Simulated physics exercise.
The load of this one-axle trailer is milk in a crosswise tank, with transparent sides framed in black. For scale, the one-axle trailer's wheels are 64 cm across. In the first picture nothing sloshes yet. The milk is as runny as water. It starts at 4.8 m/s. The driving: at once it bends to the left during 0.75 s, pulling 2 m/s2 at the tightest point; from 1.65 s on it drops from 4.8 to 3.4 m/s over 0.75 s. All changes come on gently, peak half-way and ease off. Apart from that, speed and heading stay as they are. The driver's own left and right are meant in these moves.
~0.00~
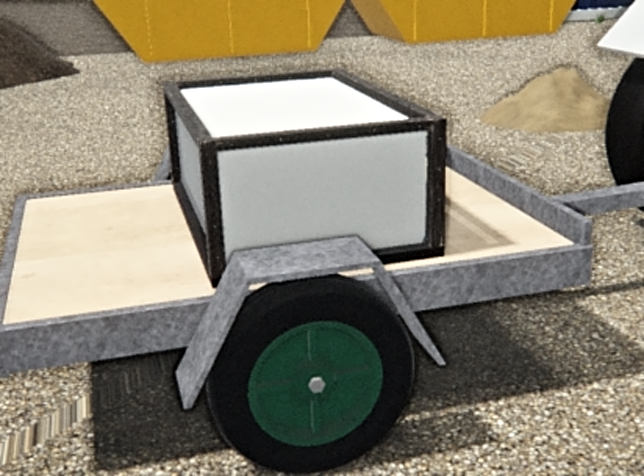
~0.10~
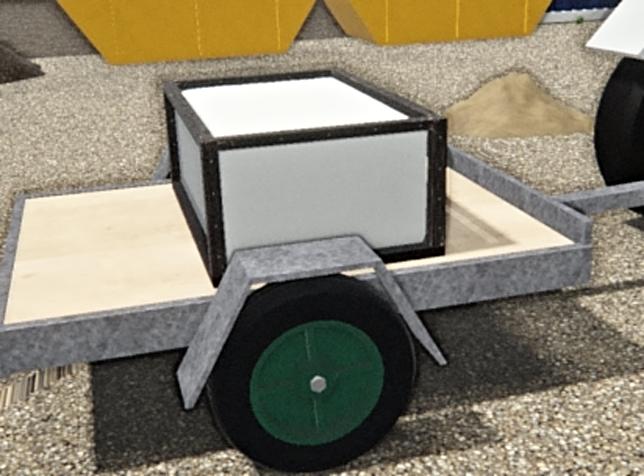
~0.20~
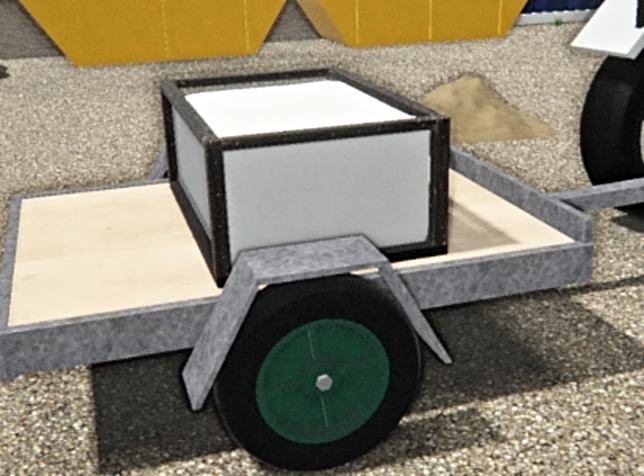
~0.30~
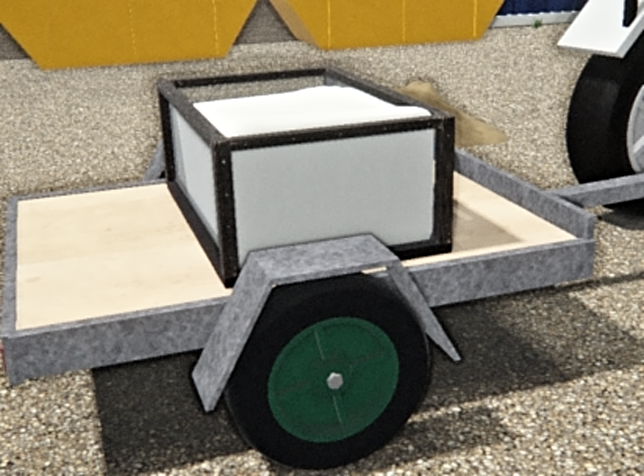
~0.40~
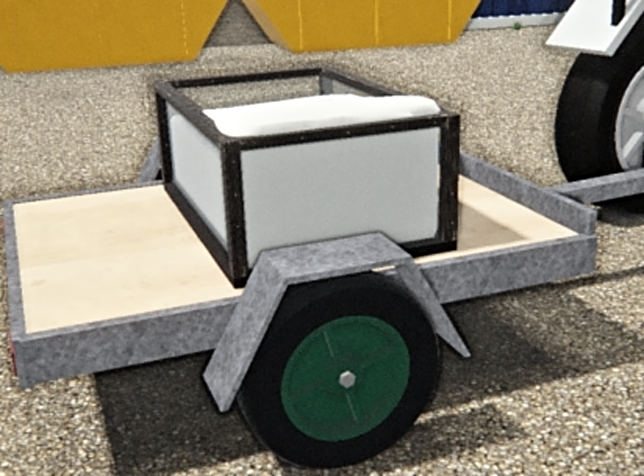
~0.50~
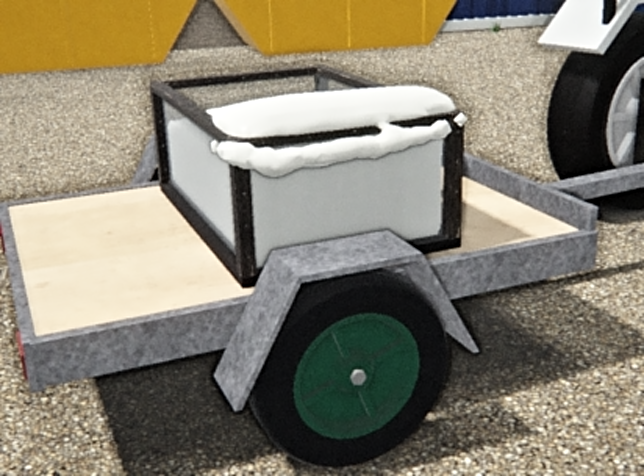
A small trailer rolled to the right past yellow containers, gradually turning away, while the white liquid in its black-framed tank sat level at first, then climbed the near side and slopped over the rim.
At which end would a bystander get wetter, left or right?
Over the right end.
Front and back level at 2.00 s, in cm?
Front 48 cm, back 32 cm.
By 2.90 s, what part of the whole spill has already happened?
Some 90 per cent by then.
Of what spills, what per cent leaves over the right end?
About 50 per cent.
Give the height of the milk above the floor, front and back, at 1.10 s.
About 42 cm in front and 38 cm behind.
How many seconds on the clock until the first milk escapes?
Around 0.6 s.
After 1.10 s the surface is 41 cm up at the front and 38 cm at the back; 6 per cent is out, over the near side, a little elsewhere.
After 2.00 s the surface is 48 cm up at the front and 32 cm at the back; 8 per cent is out, over the near side, a little elsewhere.
After 2.90 s the surface is 28 cm up at the front and 43 cm at the back; 13 per cent is out, over the right end and the near side, a little elsewhere.
After 5.39 s 15 per cent is out, over the right end and the near side, a little elsewhere; the right end has passed 7 per cent and the left end 2.
